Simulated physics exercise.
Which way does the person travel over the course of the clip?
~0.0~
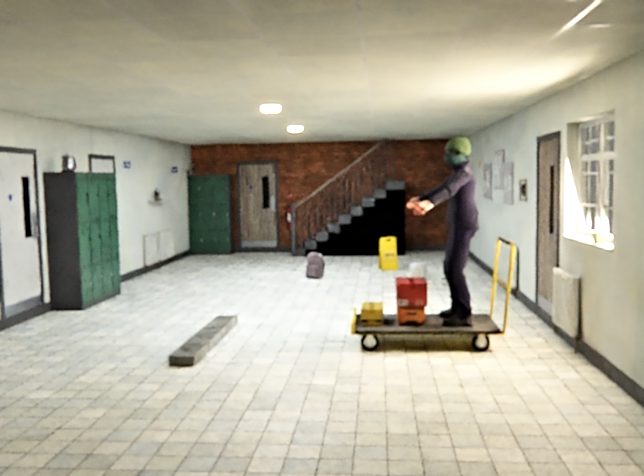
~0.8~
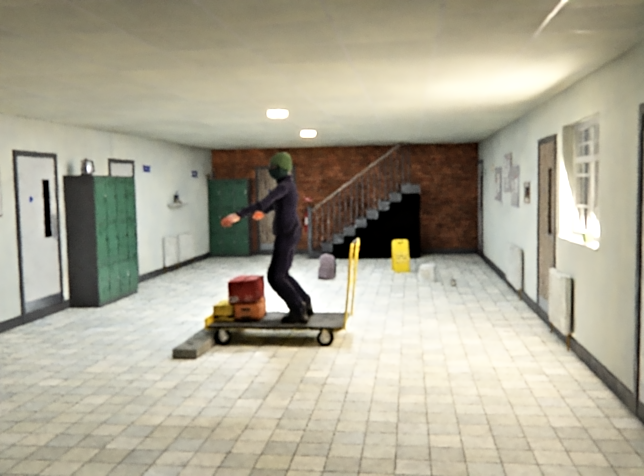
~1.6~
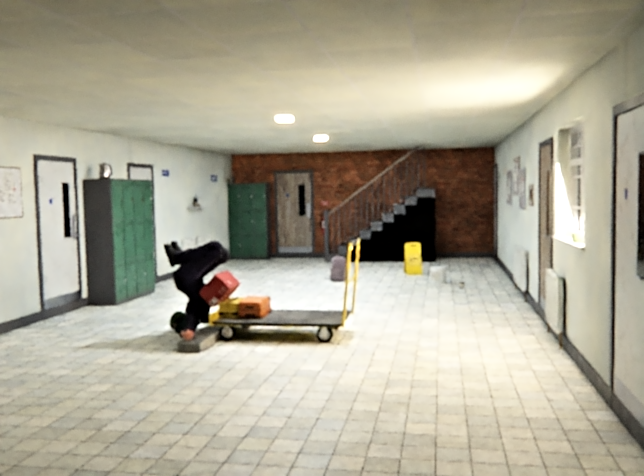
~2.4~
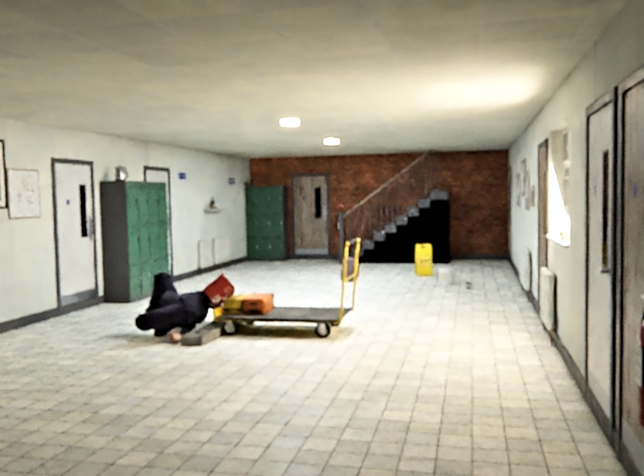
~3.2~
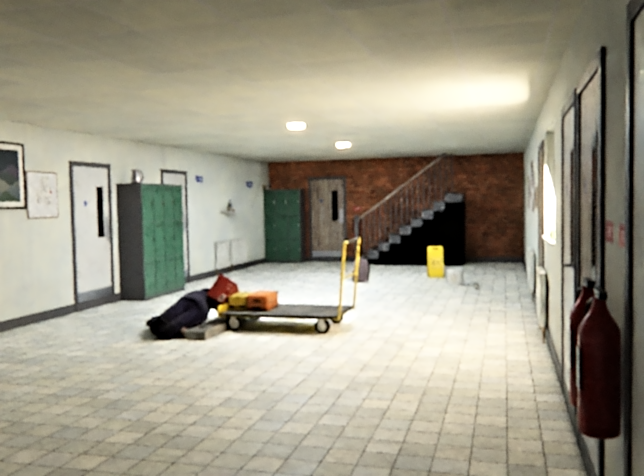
The person moves to the left, first riding on the trolley and then pitching over its front edge.
A person in dark clothes and a green head covering stands on a flat trolley with a yellow handle, seen side-on in a pale tiled hall with green lockers on the left and a staircase against a brick wall. A red carton, an orange suitcase and a yellow carton sit at its left end. The trolley rolls left to a low grey kerb and stops. The person pitches headfirst over the front edge, while the red carton tips forward. As the view drifts sideways, the person ends lying beyond the kerb, the red carton tilted beside them, the other two still aboard.
